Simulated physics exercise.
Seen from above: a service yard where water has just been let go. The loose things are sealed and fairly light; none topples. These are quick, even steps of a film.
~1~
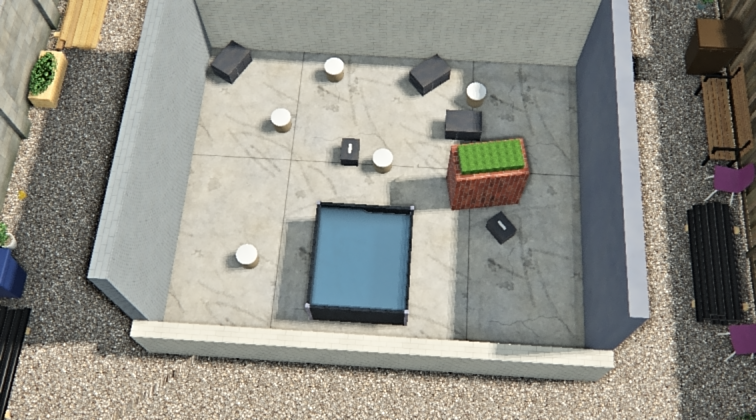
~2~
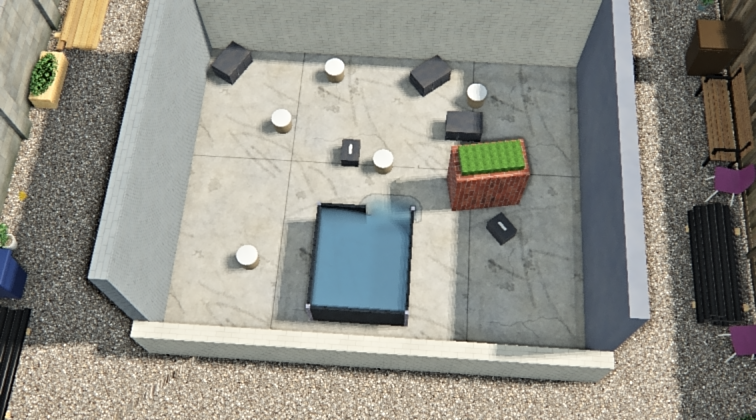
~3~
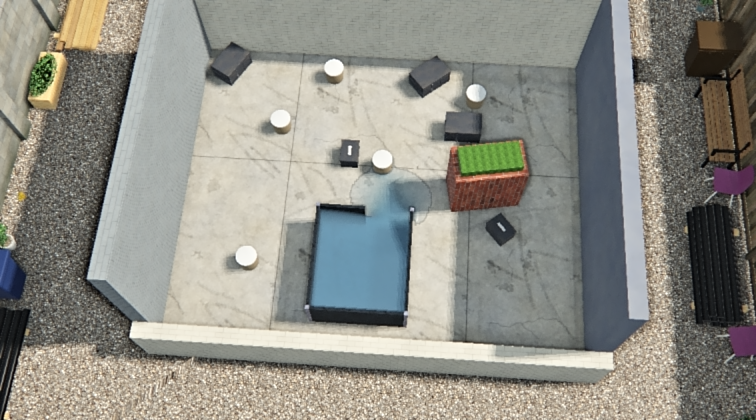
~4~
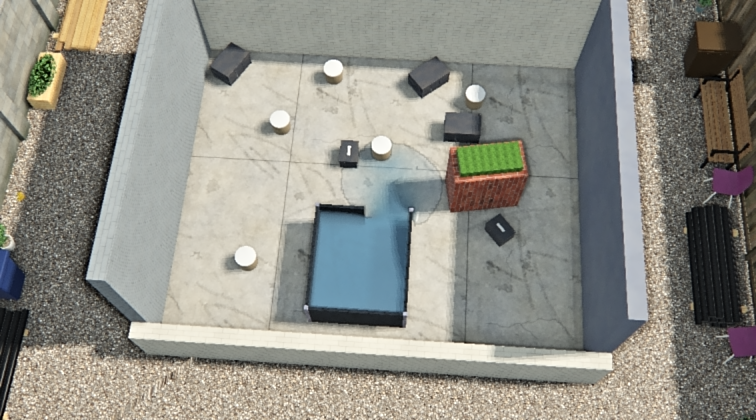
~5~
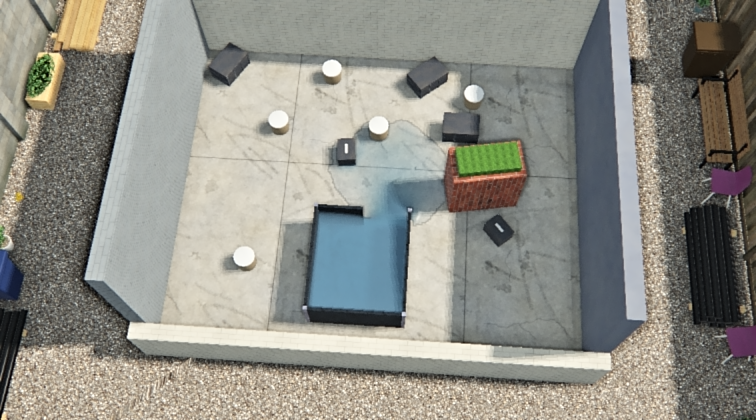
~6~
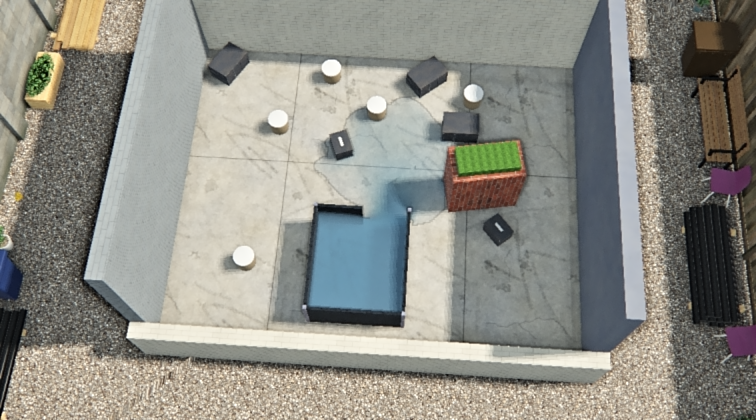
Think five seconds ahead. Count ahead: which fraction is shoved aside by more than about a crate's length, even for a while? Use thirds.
It is at least two thirds.
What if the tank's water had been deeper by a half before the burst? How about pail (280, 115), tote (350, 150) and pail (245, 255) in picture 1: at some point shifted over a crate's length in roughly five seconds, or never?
One after the other: Swept aside, yes, not that far.
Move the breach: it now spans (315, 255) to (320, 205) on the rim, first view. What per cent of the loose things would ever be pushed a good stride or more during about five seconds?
Some 30 per cent.
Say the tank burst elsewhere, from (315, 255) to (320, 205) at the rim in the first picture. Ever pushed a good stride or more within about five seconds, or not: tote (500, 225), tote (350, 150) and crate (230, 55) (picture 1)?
In that order: Under that, under that, moved that far.
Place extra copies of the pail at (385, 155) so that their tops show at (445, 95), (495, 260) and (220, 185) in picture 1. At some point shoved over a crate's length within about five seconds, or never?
As listed: Swept aside, less than that, never so far.
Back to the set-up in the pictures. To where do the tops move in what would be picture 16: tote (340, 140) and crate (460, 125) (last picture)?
Roughly at (273, 78) and (509, 71).
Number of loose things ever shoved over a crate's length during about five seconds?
7 of them.
A moment on, 2 of 10 are well off their spots; 0 afloat.
Next, 5 of 10 are well off their spots; 3 afloat.
Later, 7 of 10 are well off their spots; 5 afloat.
In the end, 7 of 10 are well off their spots, and 7 have been at some point; 4 afloat.
